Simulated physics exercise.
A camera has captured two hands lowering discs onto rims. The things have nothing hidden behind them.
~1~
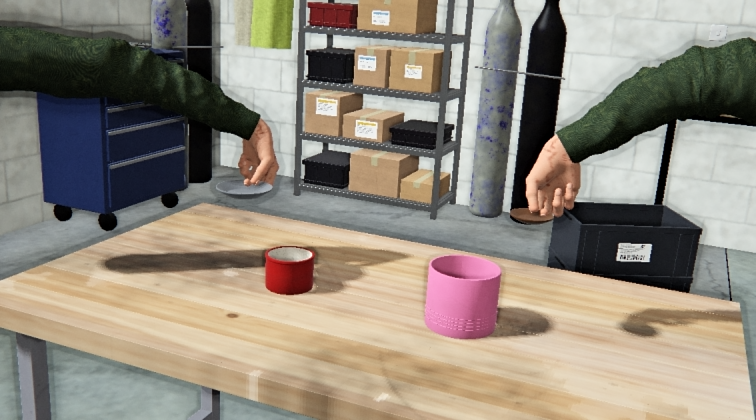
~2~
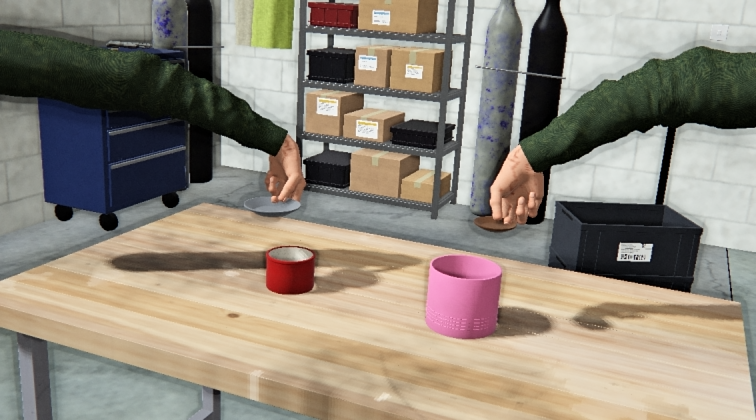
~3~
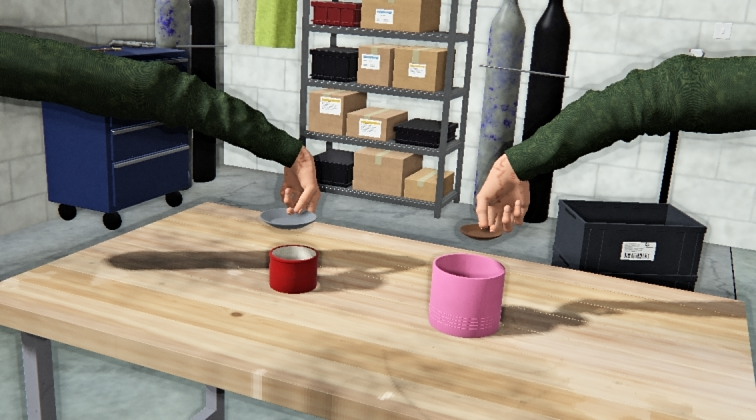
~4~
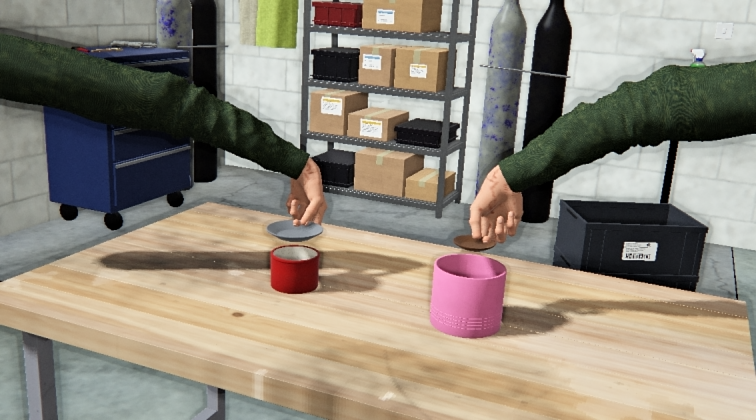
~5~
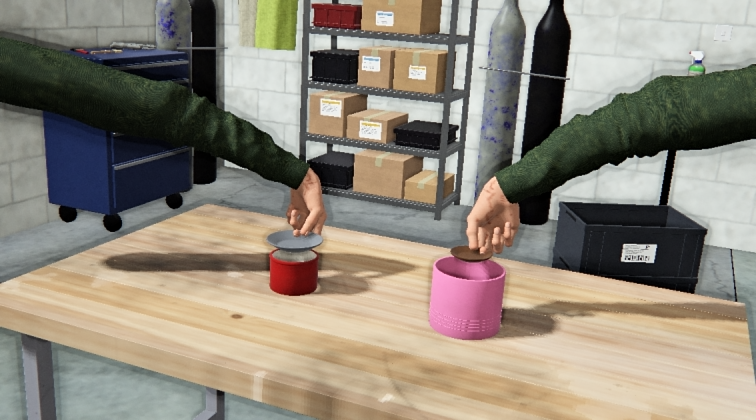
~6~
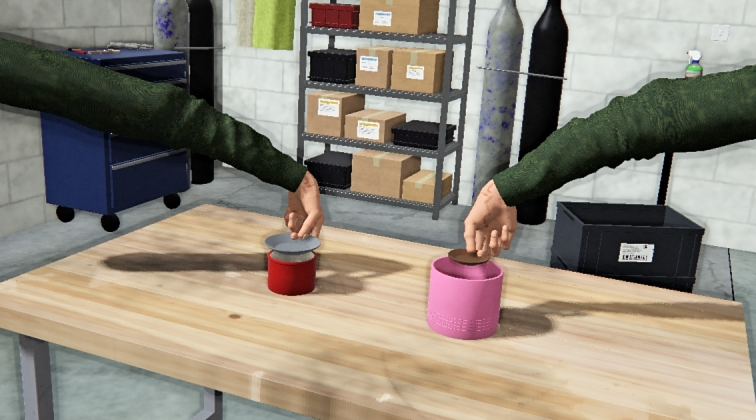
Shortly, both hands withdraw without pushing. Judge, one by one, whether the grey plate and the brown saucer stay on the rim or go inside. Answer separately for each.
Grey plate - on the rim; brown saucer - inside.
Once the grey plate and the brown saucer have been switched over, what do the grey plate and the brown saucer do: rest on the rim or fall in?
For the grey plate, it drops in; for the brown saucer, it drops in.
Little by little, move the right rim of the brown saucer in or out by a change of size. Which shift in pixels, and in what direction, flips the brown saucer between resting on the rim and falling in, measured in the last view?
I'd say close to 12 pixels, heading right.
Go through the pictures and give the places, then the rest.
In the first picture, still on the way; grey plate (244, 191); brown saucer (531, 217); left pot (290, 270).
In the second picture, still on the way; brown saucer (495, 226); right cup (463, 296).
In the third picture, still on the way; grey plate (288, 220); left pot (294, 269).
In the fourth picture, still on the way; brown saucer (474, 244); right cup (468, 295).
In the fifth picture, still on the way; grey plate (295, 243); left pot (294, 271).
In the sixth picture, in place, still held; grey plate (293, 246); brown saucer (468, 258); right cup (465, 296).
Then, 0.20 s later than the last frame, grey plate sitting on the rim near (292, 250); brown saucer dropping near (462, 320).
When it is over, the grey plate covers the opening, near (292, 250); the brown saucer drops inside, near (463, 319).
